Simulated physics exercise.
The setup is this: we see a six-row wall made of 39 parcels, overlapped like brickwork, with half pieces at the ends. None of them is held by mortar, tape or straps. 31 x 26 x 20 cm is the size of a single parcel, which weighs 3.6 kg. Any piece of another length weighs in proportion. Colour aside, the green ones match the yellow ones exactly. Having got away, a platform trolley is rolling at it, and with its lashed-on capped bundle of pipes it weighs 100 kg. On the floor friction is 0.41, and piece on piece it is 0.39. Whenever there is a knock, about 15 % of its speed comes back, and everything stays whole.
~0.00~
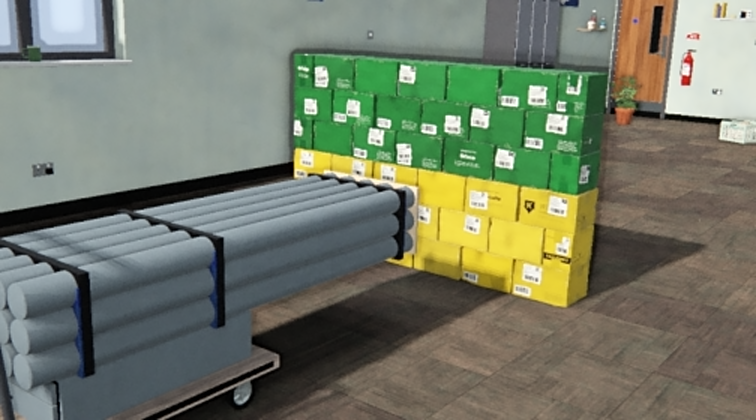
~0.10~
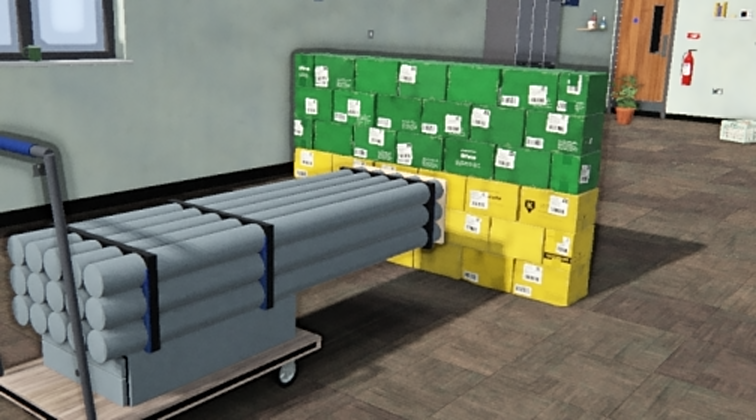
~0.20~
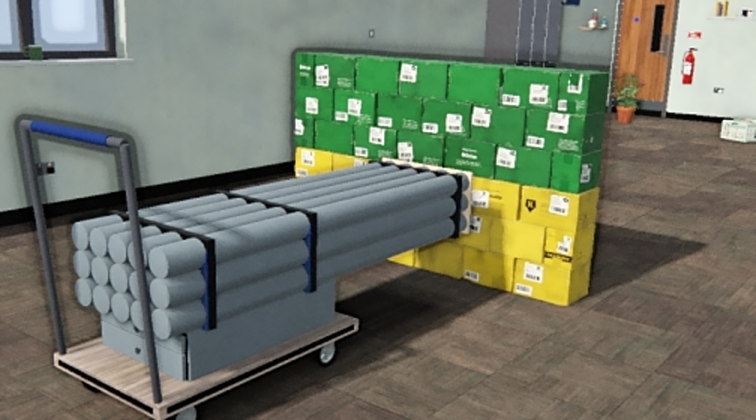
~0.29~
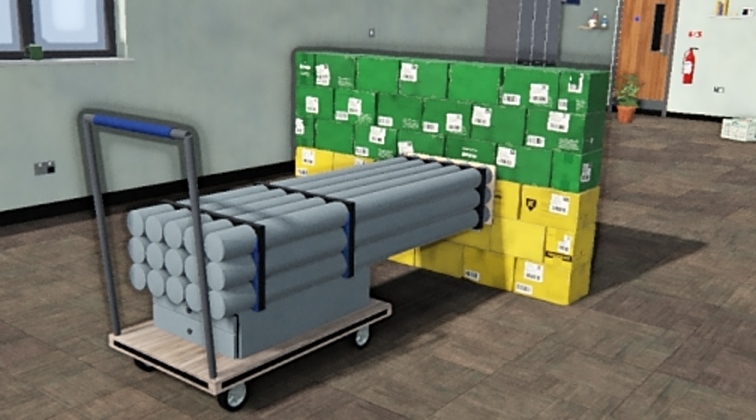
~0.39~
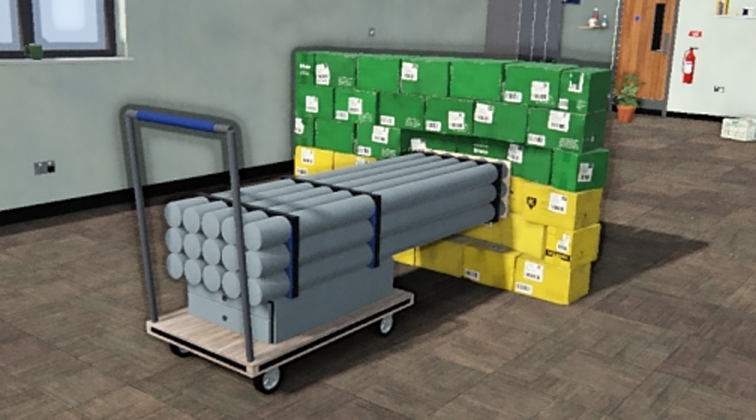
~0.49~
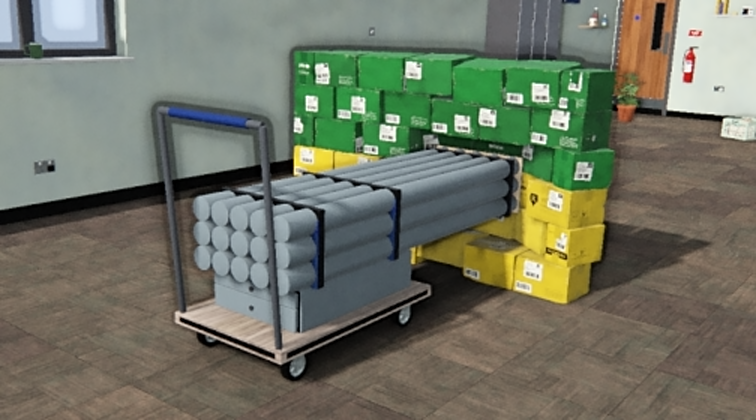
A trolley loaded with grey tubes rolls into a green and yellow box wall, shifting boxes.
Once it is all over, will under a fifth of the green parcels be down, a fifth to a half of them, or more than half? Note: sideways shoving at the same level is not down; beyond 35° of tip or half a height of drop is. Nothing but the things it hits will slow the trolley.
More than half.
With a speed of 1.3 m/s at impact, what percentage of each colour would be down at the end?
Result - yellow: 50%; green: 80%.
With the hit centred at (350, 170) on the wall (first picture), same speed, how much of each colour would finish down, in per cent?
Down at the end: Yellow 30 percent, green 50 percent.
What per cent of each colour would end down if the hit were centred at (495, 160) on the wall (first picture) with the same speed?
Per cent down - yellow: 20, green: 60.
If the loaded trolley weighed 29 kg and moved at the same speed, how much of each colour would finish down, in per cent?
Share down - yellow: 0; green: 0 (per cent).
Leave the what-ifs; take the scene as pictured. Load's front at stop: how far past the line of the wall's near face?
135 cm past it.
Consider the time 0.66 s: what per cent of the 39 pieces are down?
10 per cent.
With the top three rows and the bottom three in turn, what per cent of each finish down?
Top 80, bottom 40 per cent.
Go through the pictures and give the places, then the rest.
In the first picture (we follow the side turned to the camera), load (411, 210) 73 cm short of the wall; top green parcel (375, 77); top yellow parcel (547, 210); no piece has moved.
In the second picture, load (439, 201) 50 cm short of the wall; top green parcel (376, 77).
In the third picture, load (466, 193) 28 cm short of the wall; top green parcel (376, 76).
In the fourth picture, load (489, 186) 50 mm short of the wall; top green parcel (377, 75).
In the fifth picture, load (505, 180) 12 cm into the wall's line; top green parcel (377, 75); 16 stirred so far.
In the sixth picture, load (517, 176) 26 cm into the wall's line; top green parcel (380, 74) tipped 4°; top yellow parcel (547, 204) displaced 51 mm; 24 stirred so far.
Around 0.66 s, load 47 cm past the wall's line, still rolling; none of the 20 green parcels down (3 of 39 in all colours); top green parcel tipped 3°; top yellow parcel tipped 3°.
Around 1.04 s, load 91 cm past the wall's line, still rolling; 6 of the 20 green parcels down (11 of 39 in all colours); top green parcel tipped 5°; top yellow parcel tipped 24°.
Around 1.46 s, load 1.20 m past the wall's line, still rolling; 13 of the 20 green parcels down (20 of 39 in all colours); top green parcel tipped 4°; top yellow parcel on its side.
Around 2.30 s, load 1.34 m past the wall's line, stopped; 16 of the 20 green parcels down (24 of 39 in all colours); top green parcel upside down; top yellow parcel on its side.
Finally (3.9 s), load 1.34 m past the wall's line, stopped; 16 of the 20 green parcels down (24 of 39 in all colours); top green parcel on its side; top yellow parcel on its side. That is 80 per cent. Seen by the last camera, middles, top green parcel near (476, 197), top yellow parcel near (667, 259).
